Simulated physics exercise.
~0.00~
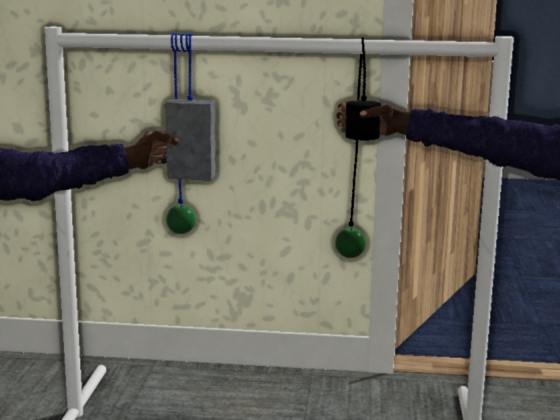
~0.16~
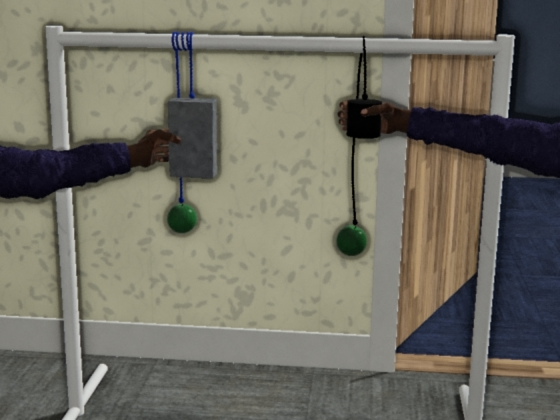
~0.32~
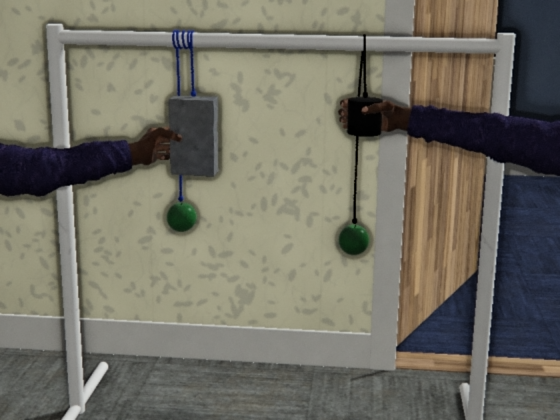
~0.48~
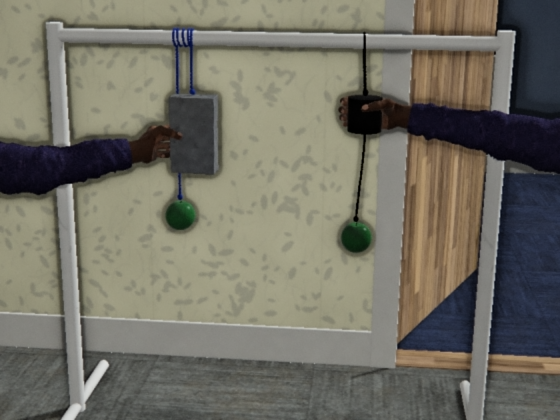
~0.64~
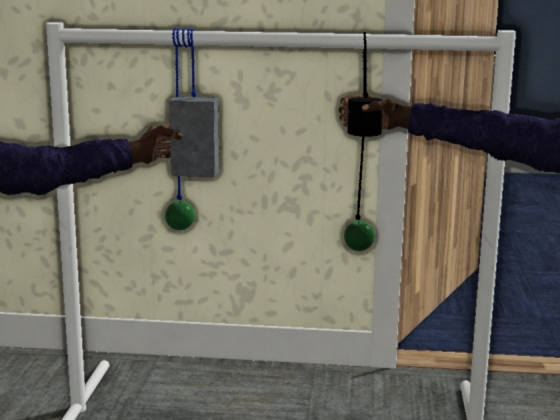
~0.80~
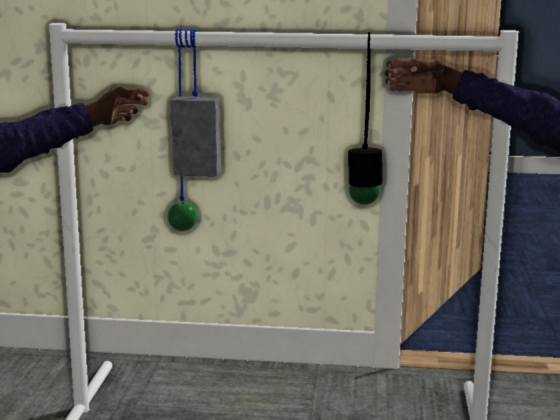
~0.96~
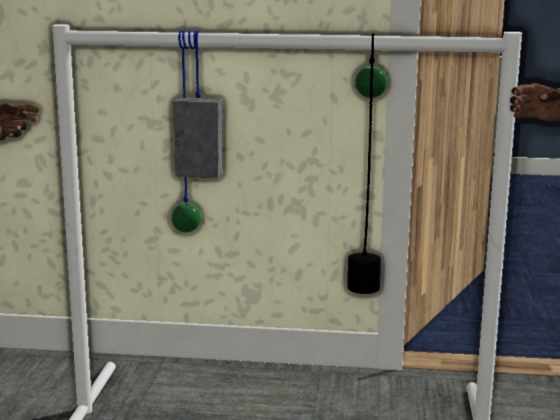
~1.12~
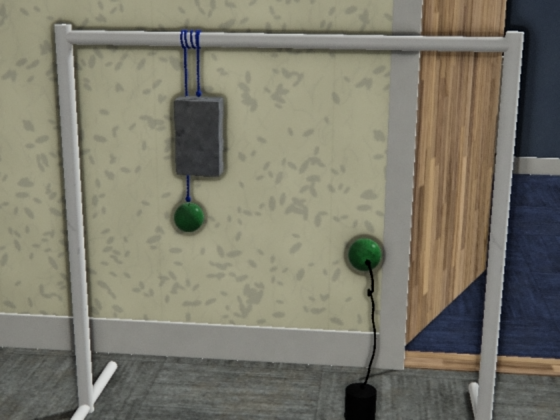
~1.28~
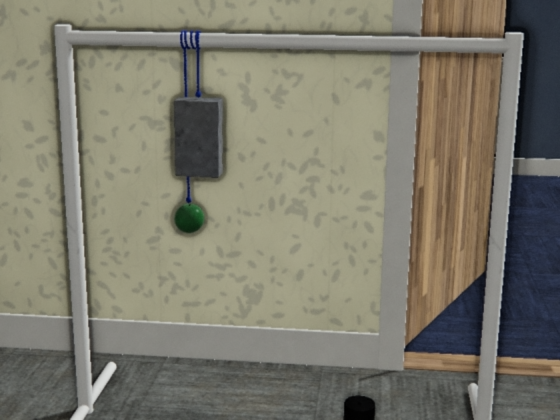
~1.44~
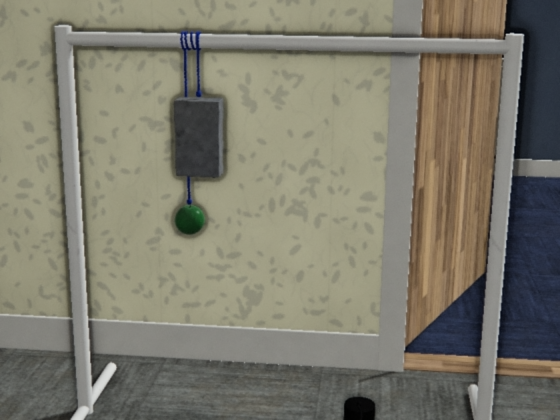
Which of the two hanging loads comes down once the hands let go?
The small black cylinder comes down, pulling its cord over the rail and ending on the floor, while the grey block stays hanging from its blue cord.
